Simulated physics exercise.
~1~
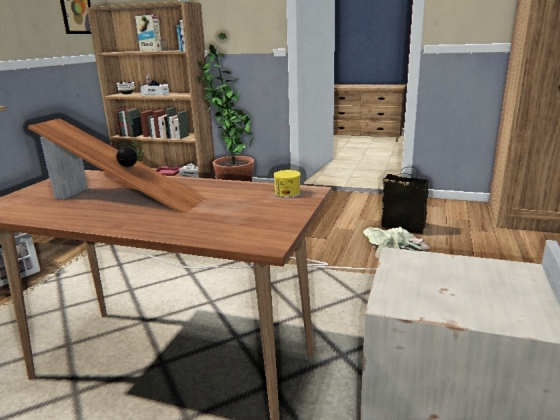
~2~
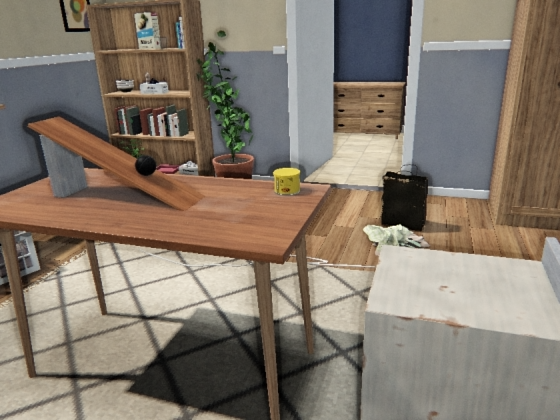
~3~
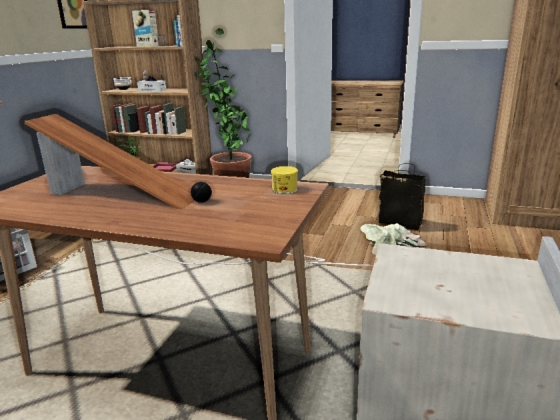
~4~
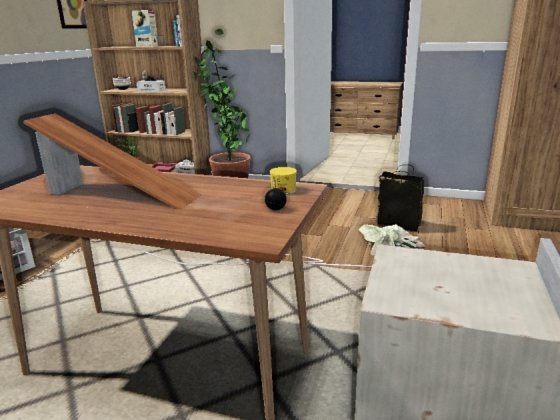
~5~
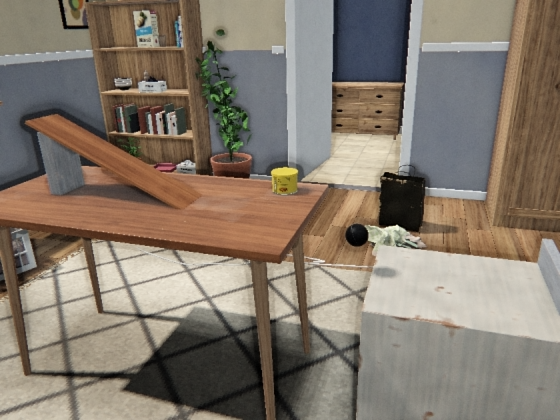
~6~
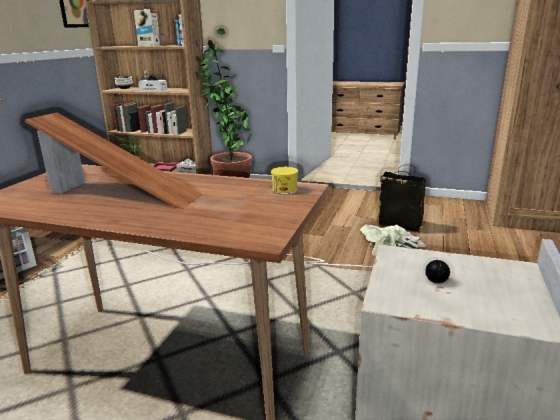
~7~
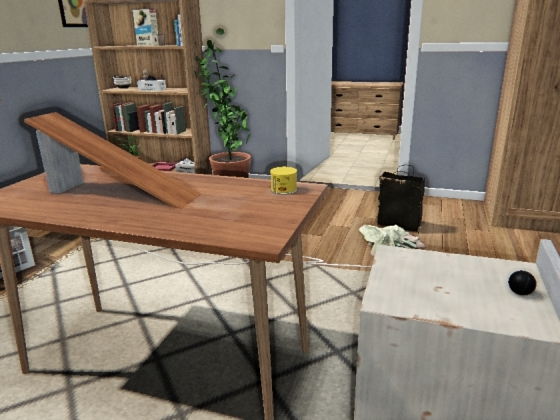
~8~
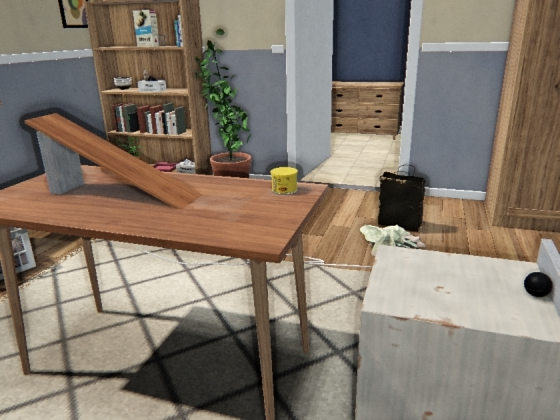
In a room, a black ball rolls down a ramp, crosses a gap and lands on a cabinet.
